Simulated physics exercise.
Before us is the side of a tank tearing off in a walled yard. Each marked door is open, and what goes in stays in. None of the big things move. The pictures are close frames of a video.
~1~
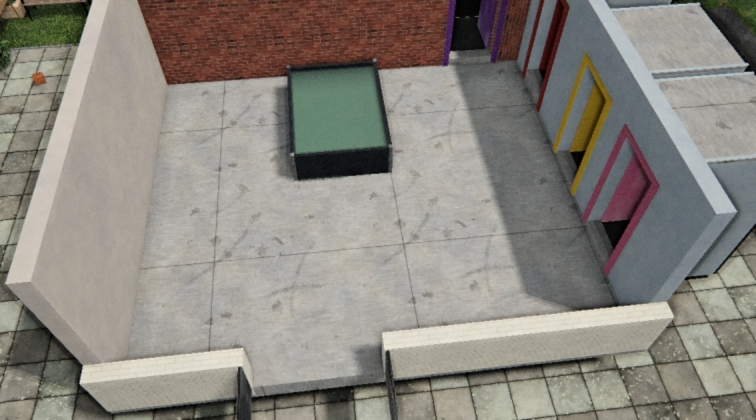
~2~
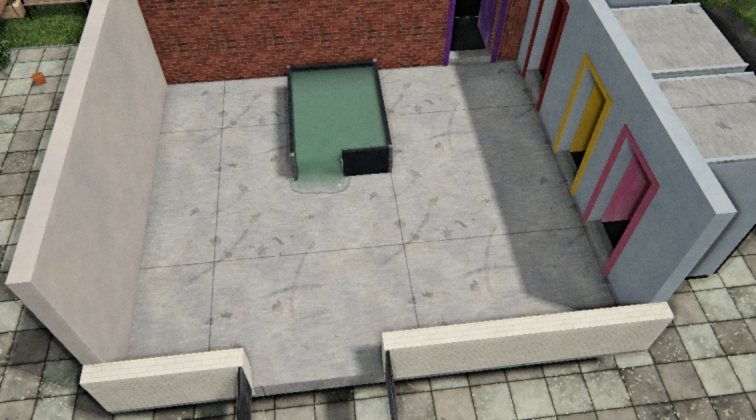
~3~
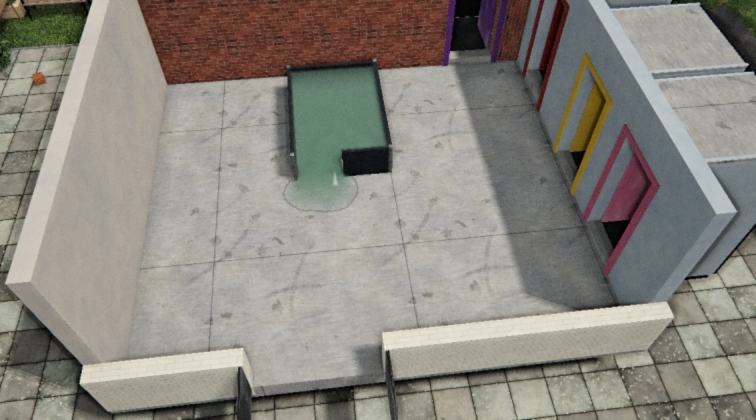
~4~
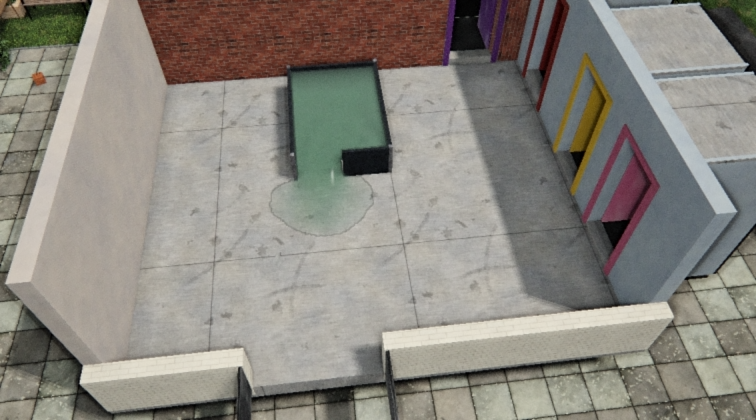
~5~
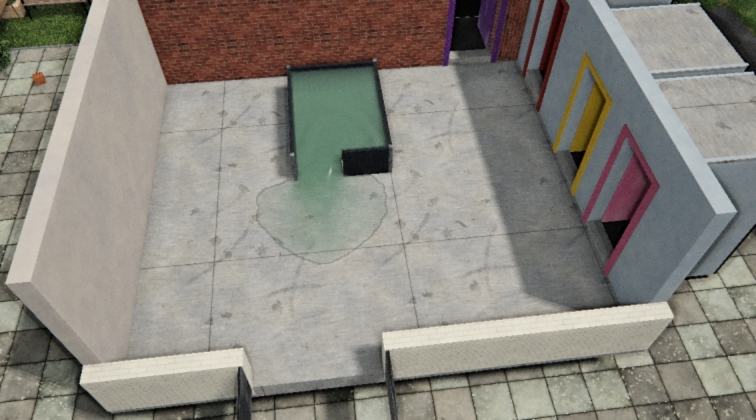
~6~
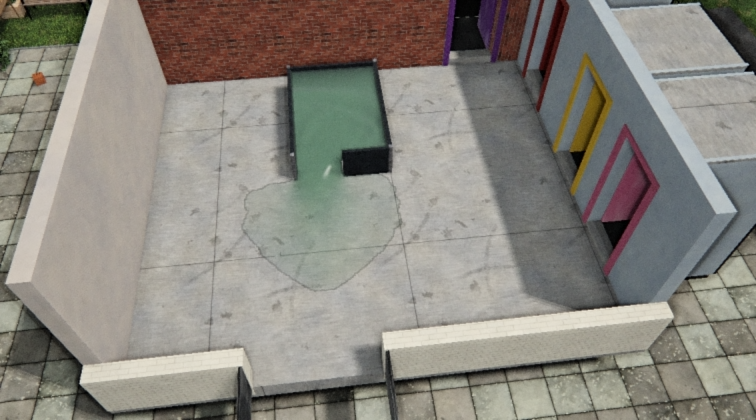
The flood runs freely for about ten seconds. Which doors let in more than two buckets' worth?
Purple door - no; red door - no; pink door - no; yellow door - no.
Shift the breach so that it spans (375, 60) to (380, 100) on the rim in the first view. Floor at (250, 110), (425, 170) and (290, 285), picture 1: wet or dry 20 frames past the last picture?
Unwetted, unwetted, unwetted.
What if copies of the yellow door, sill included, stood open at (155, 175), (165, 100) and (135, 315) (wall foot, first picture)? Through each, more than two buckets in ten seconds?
In order: Falls short, falls short, exceeds it.
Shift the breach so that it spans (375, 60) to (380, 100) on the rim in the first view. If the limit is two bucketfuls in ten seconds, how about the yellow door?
Here's my take: The yellow door tops the limit.
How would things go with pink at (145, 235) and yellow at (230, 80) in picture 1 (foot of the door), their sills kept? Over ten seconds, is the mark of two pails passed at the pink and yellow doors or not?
Door by door: Pink is spared, yellow is spared.
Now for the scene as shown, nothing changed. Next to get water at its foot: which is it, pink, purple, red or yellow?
My answer: The pink door.
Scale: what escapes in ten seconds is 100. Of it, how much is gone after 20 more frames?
Working it through, I arrive at 35 per cent.
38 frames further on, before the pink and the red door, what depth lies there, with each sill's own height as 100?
First 100 percent, then 0 percent.
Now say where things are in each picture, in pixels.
The open tank at (337, 108) is whole and still, in the first frame.
Water pours out at (320, 168) and has run to (297, 188), in the second frame.
Water pours out at (320, 170) and has run to (341, 206), in the third frame.
Water pours out at (320, 170) and has run to (339, 229), in the fourth frame.
The front is at (319, 258), out from the gap at (320, 170), in the fifth frame.
The front is at (317, 285), out from the gap at (320, 170), in the sixth frame.
A moment on, water covers 25 % of the floor; the purple door not reached, the red door not reached, the pink door not reached, the yellow door not reached.
Next, water covers 35 % of the floor; the purple door not reached, the red door not reached, the pink door not reached, the yellow door not reached.
Then, water covers 35 % of the floor; the purple door not reached, the red door not reached, the pink door not reached, the yellow door not reached.
Later, water covers 50 % of the floor; the purple door not reached, the red door not reached, the pink door wet at the sill, nothing in, the yellow door wet at the sill, nothing in.
In the end, water covers 75 % of the floor; the purple door not reached, the red door wet at the sill, nothing in, the pink door wet at the sill, nothing in, the yellow door wet at the sill, nothing in.
